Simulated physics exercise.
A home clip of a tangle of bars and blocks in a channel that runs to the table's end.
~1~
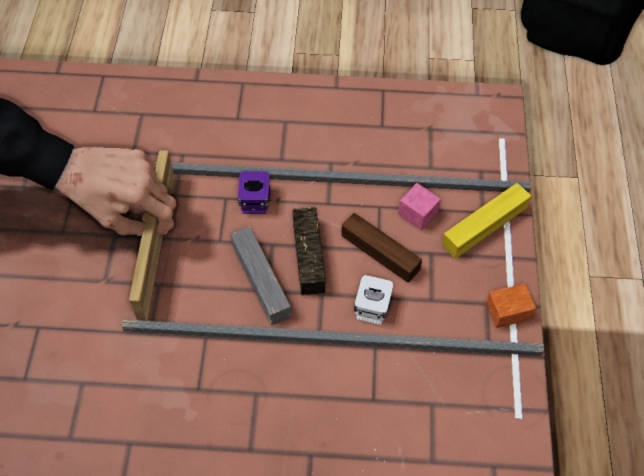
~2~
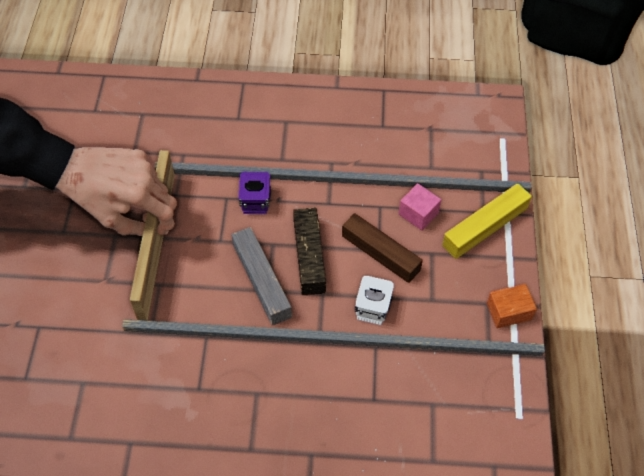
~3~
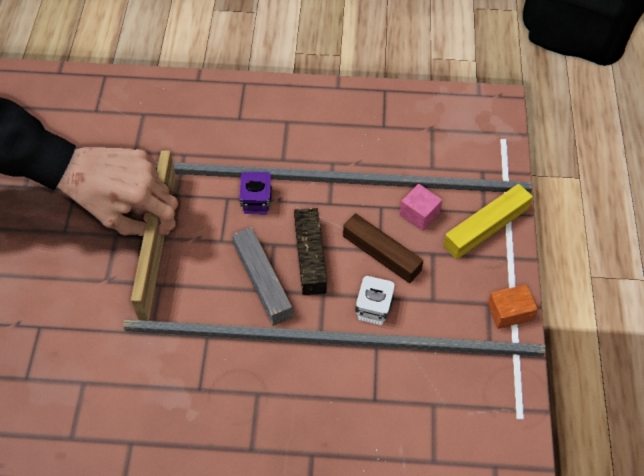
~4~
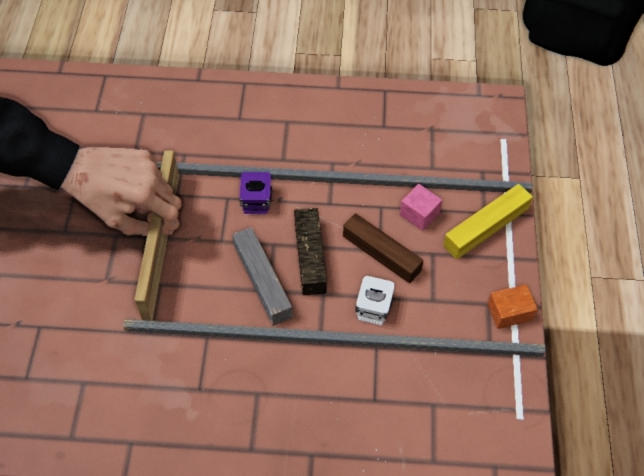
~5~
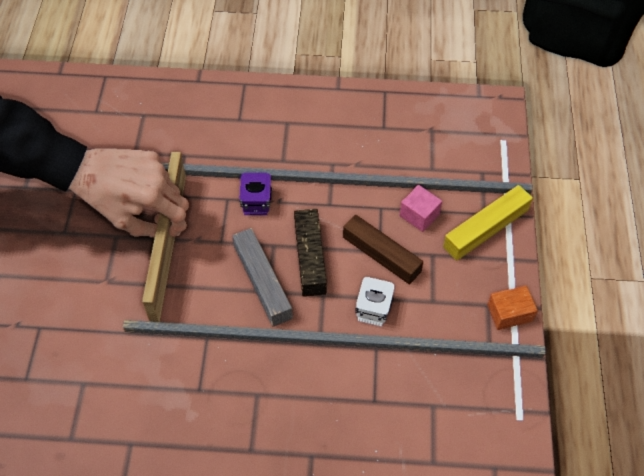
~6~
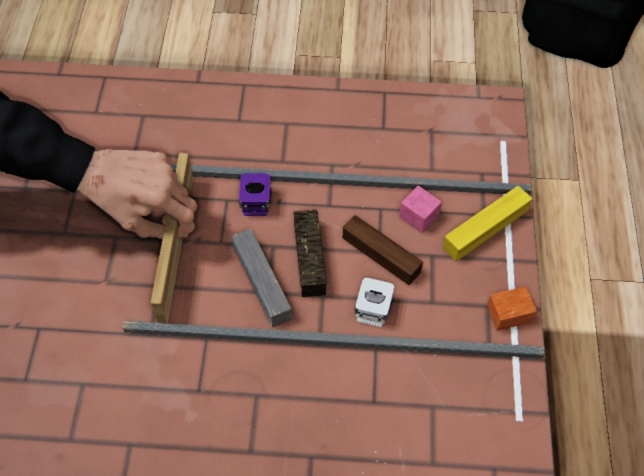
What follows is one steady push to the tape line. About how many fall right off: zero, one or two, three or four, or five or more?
Outcome: The number that fall off is five or more.
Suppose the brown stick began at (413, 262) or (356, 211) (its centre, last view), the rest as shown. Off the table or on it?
The brown stick comes down; is lost.
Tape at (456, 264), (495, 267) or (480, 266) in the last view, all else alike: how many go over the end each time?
Try by try, 0, 4 and 2.
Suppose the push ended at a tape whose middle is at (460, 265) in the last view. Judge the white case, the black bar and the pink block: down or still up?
The white case does not fall; the black bar is kept; the pink block is kept.
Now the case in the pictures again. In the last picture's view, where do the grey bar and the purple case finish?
The grey bar at (525, 294), the purple case at (524, 211).
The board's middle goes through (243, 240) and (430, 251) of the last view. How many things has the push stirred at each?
By then 2, and 8.
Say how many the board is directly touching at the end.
It touches 2.
Soon after, none off yet; orange block at rest near (512, 308); yellow stick at rest near (488, 223); pink block at rest near (420, 209).
After that, none off yet; orange block at rest near (512, 308); yellow stick displaced a little near (508, 226); pink block displaced about its own width near (450, 204).
In the end, the number that fall off is five or more; gone, black bar, white case, brown stick, pink block, yellow stick and orange block.
